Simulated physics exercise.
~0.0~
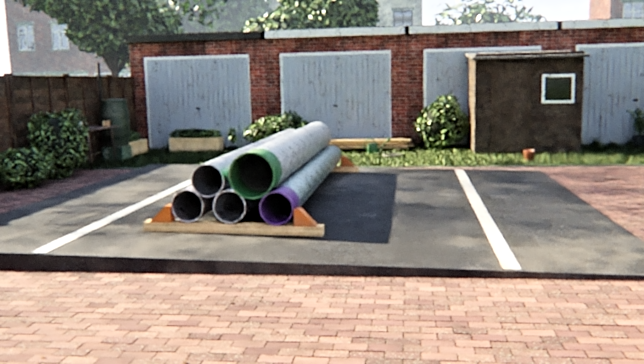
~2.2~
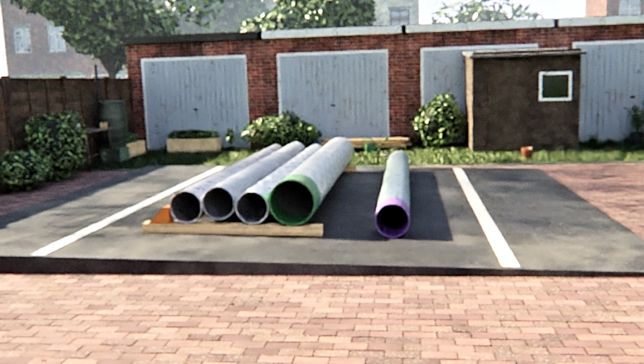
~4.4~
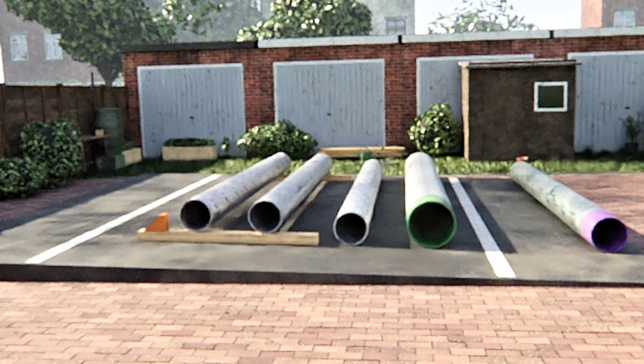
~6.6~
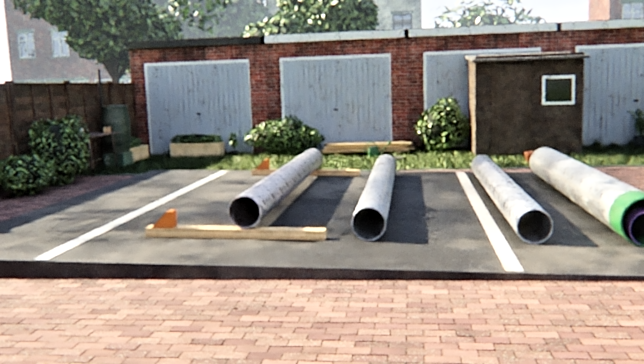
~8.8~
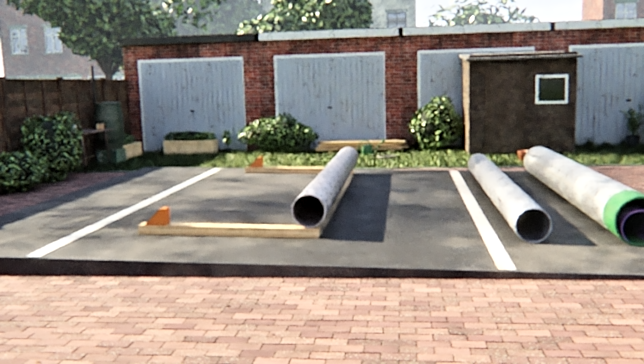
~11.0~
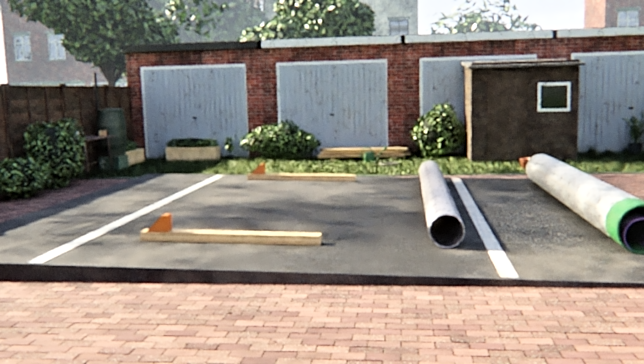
Five big grey pipes, one with a green end and one with a purple end, sit stacked on wooden bearers with orange chocks in an asphalt bay. The view faces the bay from across brick paving, with garage doors and a small brown shed behind. The right chock goes and the stack collapses, the purple pipe rolling off to the right first. The green one follows, and both cross the right white line, stopping close together at the far right. The plain pipes roll after them one by one, until the bearers lie empty and one last pipe is just left of the line.
